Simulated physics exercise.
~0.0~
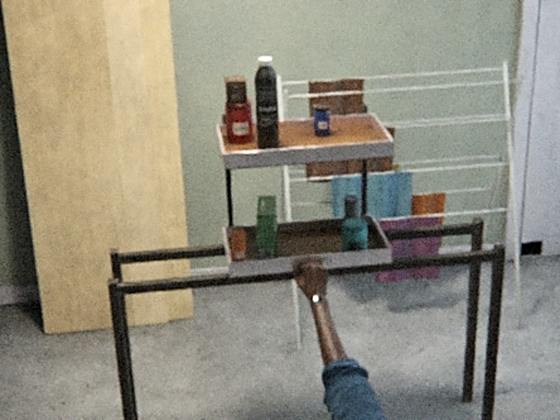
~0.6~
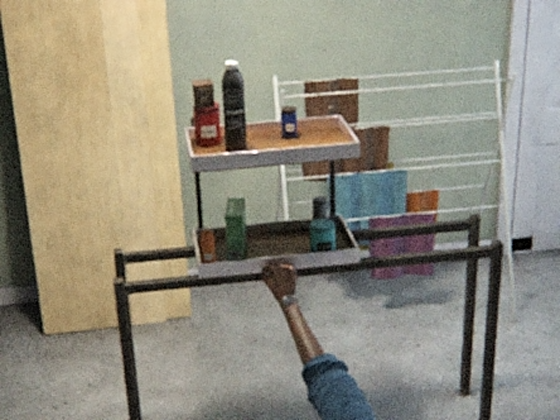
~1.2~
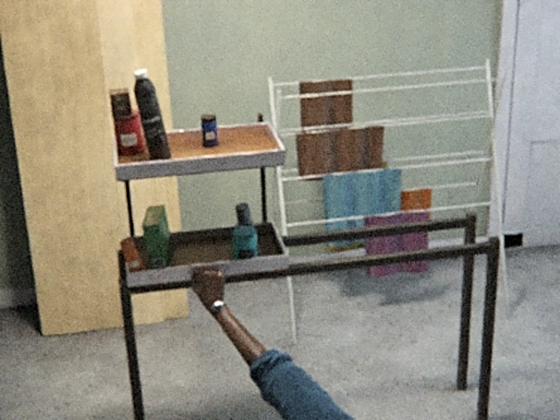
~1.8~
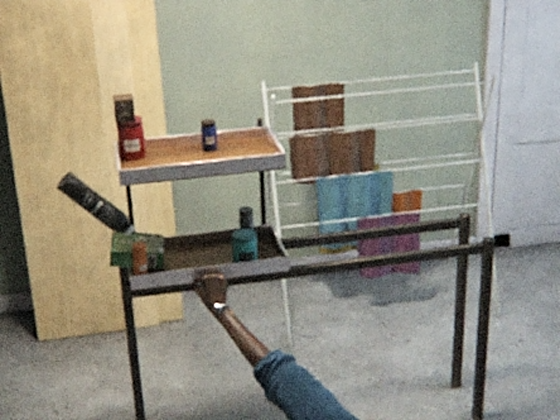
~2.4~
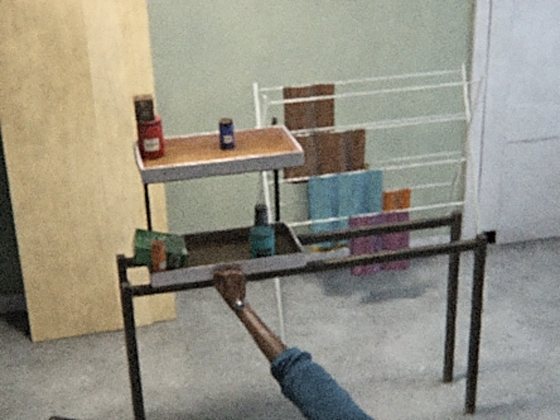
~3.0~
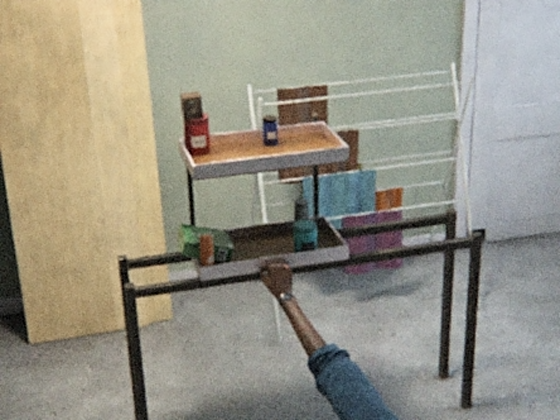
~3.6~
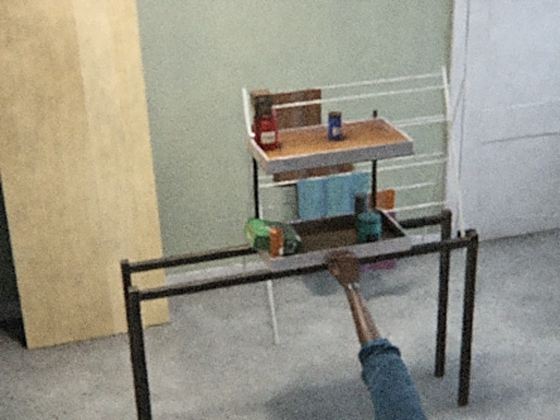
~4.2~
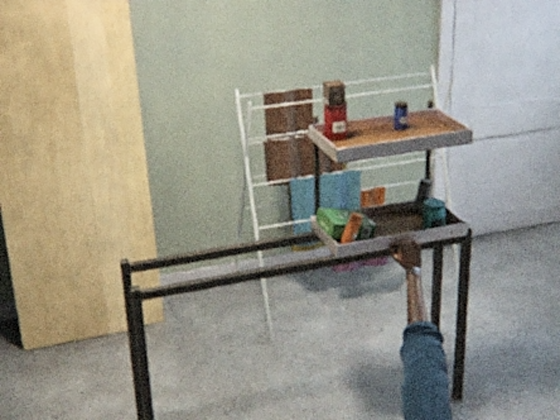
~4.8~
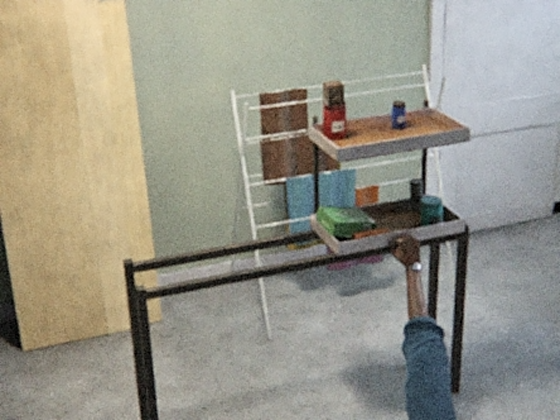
A two-level tray slides left, losing its black bottle, then right, leaving two items toppled.
